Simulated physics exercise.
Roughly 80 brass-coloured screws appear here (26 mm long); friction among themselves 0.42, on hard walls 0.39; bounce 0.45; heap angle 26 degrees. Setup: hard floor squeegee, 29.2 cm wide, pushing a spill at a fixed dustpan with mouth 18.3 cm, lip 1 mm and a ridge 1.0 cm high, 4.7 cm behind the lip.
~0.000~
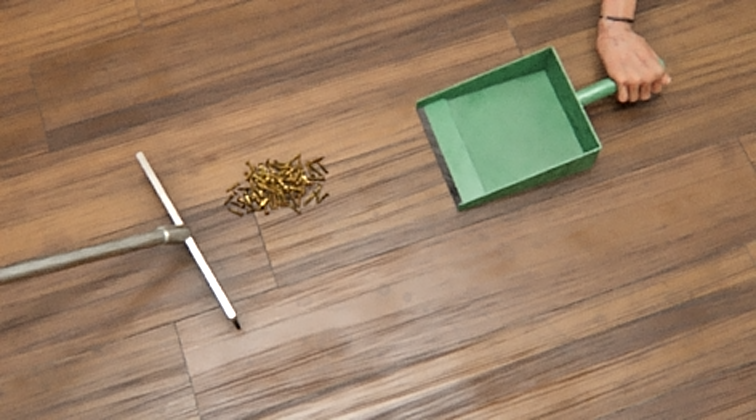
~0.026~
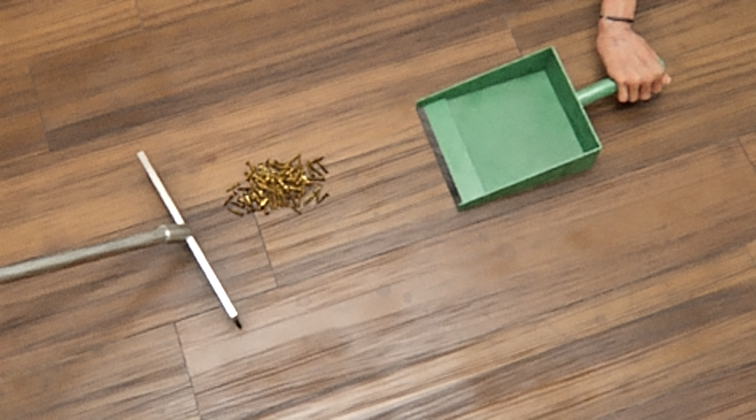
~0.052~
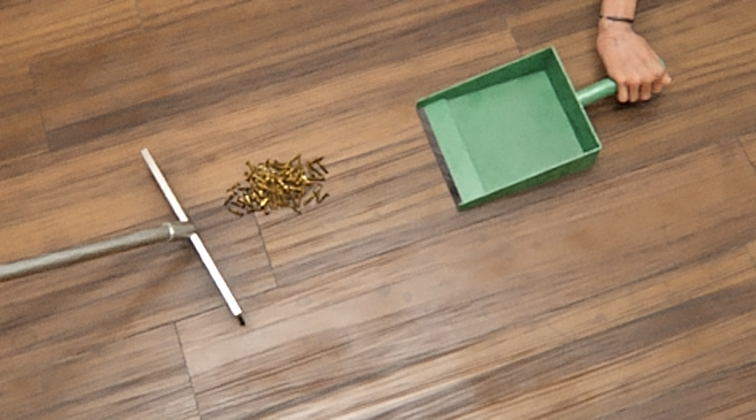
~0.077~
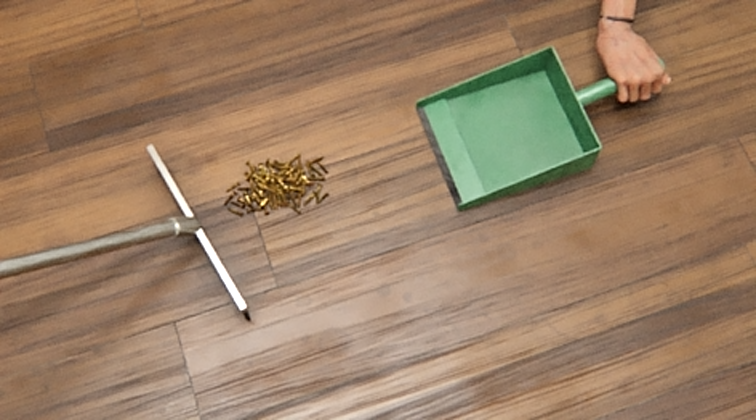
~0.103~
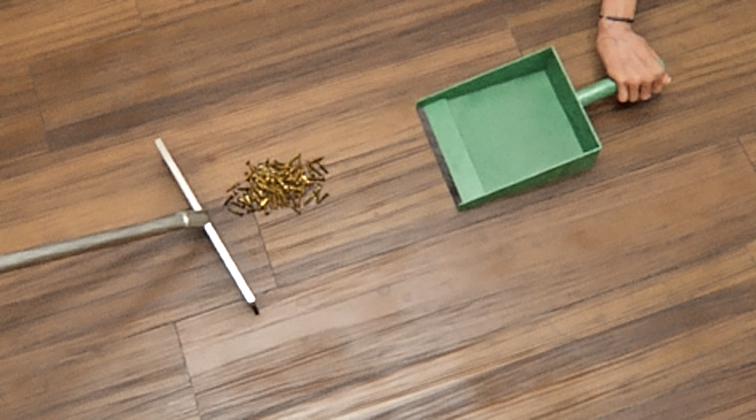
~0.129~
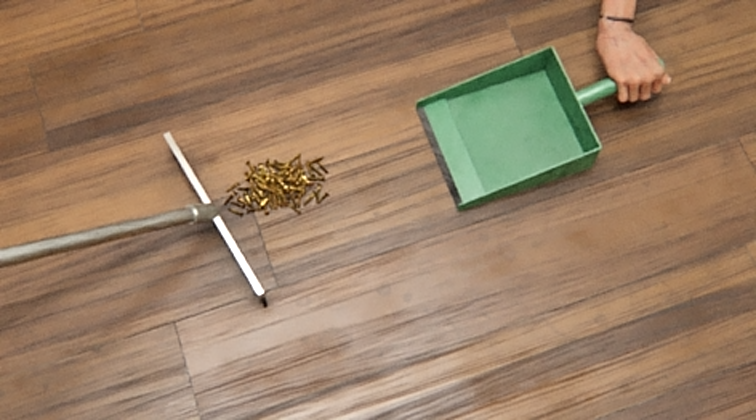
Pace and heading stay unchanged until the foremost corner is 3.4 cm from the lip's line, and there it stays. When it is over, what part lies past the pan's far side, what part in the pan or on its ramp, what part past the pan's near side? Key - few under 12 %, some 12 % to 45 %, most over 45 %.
Past the pan's far side: Most. In the pan or on its ramp: Few. Past the pan's near side: Few.
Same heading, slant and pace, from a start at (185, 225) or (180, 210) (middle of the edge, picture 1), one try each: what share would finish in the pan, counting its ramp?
Close to 5 in a hundred, then close to 5 in a hundred.
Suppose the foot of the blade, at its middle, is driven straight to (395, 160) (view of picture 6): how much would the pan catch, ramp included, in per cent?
That comes to near 5 percent.
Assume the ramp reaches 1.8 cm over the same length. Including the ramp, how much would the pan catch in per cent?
It would be near 0 per cent.
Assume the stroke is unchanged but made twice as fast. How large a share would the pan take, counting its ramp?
I'd put it at roughly 25 per cent.
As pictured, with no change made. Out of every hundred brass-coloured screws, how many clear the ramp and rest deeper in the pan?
I'd put it near 0 per cent.
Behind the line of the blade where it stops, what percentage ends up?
Roughly 0 per cent of it.
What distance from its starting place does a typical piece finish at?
About 24 cm.
Then, at 0.37 s, middle of the blade 21 cm from the lip; 0 % over the lip, far side 15 %, near side 0 %.
Then, at 0.53 s, middle of the blade 11 cm from the lip; 0 % over the lip, far side 45 %, near side 0 %.
After 0.81 s, middle of the blade 7 cm from the lip; 5 % over the lip, far side 65 %, near side 0 %.
At rest (1.4 s), far side 65 %, pan 0 %, near side 0 %, in front of the lip or behind the blade 35 %.
